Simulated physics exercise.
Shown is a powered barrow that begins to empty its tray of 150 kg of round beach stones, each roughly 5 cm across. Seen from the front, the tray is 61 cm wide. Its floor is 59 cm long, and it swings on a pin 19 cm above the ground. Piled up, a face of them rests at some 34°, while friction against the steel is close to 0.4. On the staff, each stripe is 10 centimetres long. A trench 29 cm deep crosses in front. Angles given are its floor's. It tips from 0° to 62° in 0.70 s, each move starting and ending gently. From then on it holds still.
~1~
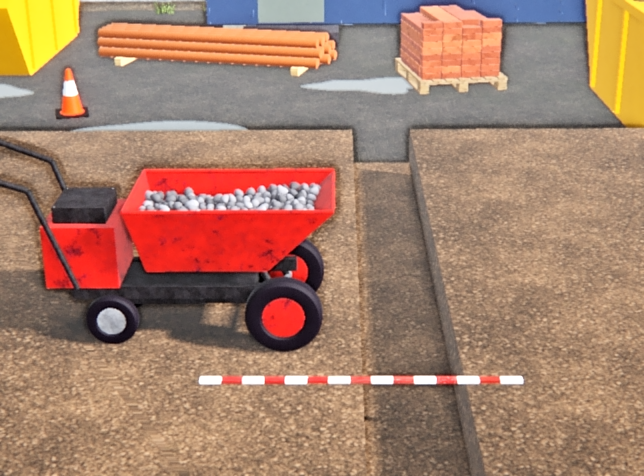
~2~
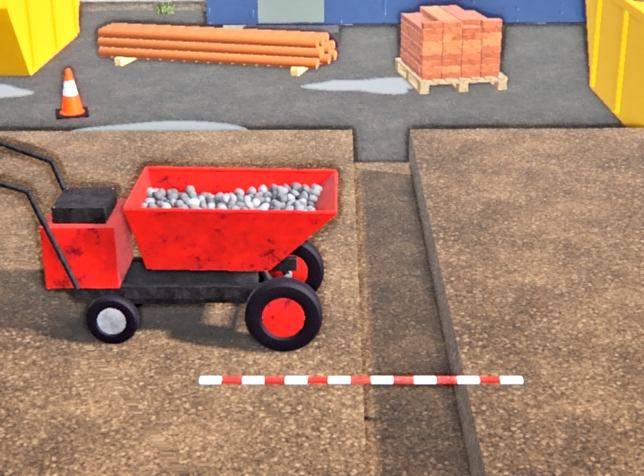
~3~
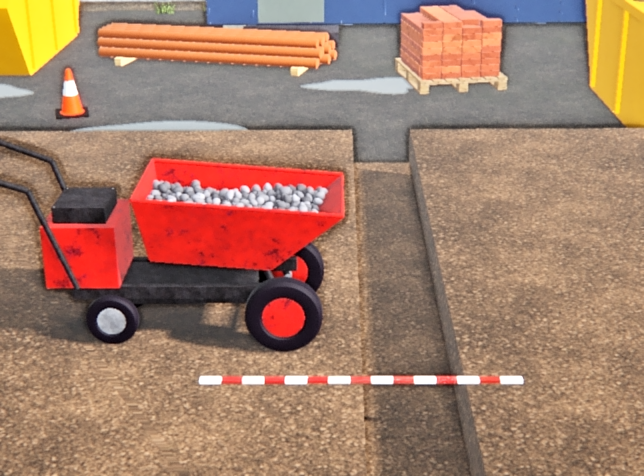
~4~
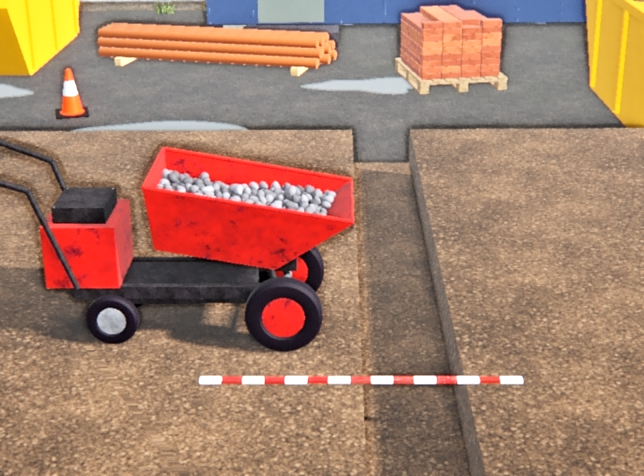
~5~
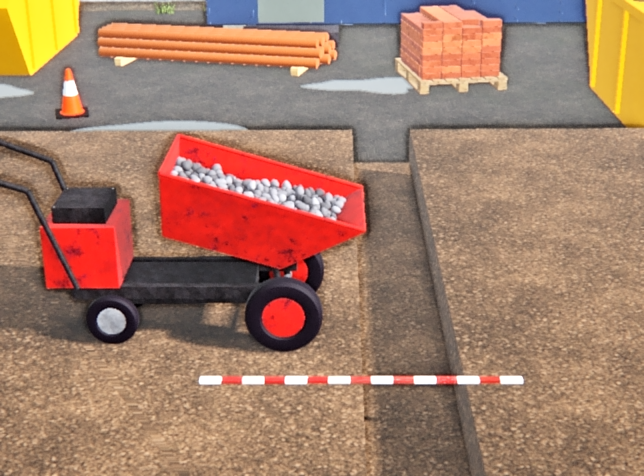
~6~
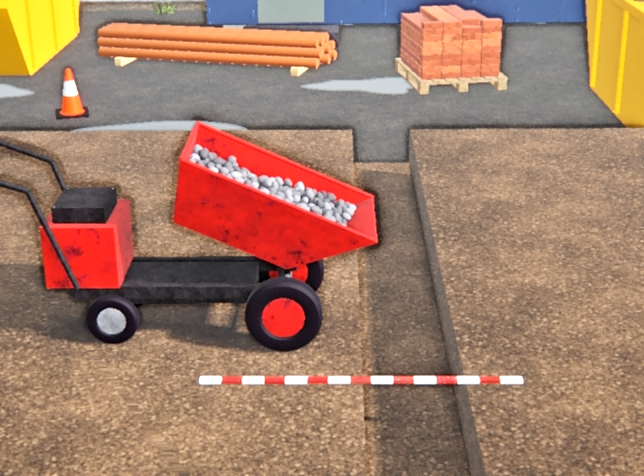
A red tray full of grey stones slowly tilted toward the right on a parked powered barrow, its left end rising steadily while the wheels stayed still beside a trench and a red-and-white striped staff.
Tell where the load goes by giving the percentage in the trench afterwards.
About 54 per cent of the load is in the trench.
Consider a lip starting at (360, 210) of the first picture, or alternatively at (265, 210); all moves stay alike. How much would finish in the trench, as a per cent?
Around 25% for the first place and 100% for the second.
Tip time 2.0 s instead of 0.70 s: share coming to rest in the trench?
70 per cent.
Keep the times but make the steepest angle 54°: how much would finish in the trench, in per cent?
The trench would hold about 55% of it.
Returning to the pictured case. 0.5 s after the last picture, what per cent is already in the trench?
15 per cent, give or take.
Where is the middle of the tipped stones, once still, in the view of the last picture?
(448, 350).
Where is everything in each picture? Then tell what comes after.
The tray is at 0°, its lip at (333, 212); the top of the load is at (280, 194), in the first picture.
The tray is at 1°, its lip at (336, 213); the top of the load is at (251, 196), in the second picture.
Lip at (343, 217), floor tilted 5°, highest stones at (176, 191), in the third picture.
Lip at (353, 222), floor tilted 10°, highest stones at (174, 181), in the fourth picture.
Lip at (365, 231), floor tilted 17°, highest stones at (185, 168), in the fifth picture.
Lip at (377, 242), floor tilted 24°, highest stones at (199, 156), in the sixth picture.
Then, 0.2 s after the last picture the floor is at 52°, 100 % in the tray; the foremost stones are at (387, 258).
Then, 0.5 s after the last picture the floor is at 62°, 85 % in the tray, 15 % in the trench, 1 % past the trench; the foremost stones are at (456, 305).
Then, 0.8 s after the last picture the floor is at 62°, 28 % in the tray, 30 % in the trench, 41 % past the trench; the foremost stones are at (604, 334).
Then, 2.8 s after the last picture the floor is at 62°, 0 % in the tray, 54 % in the trench, 46 % past the trench; the foremost stones are past the picture's edge.
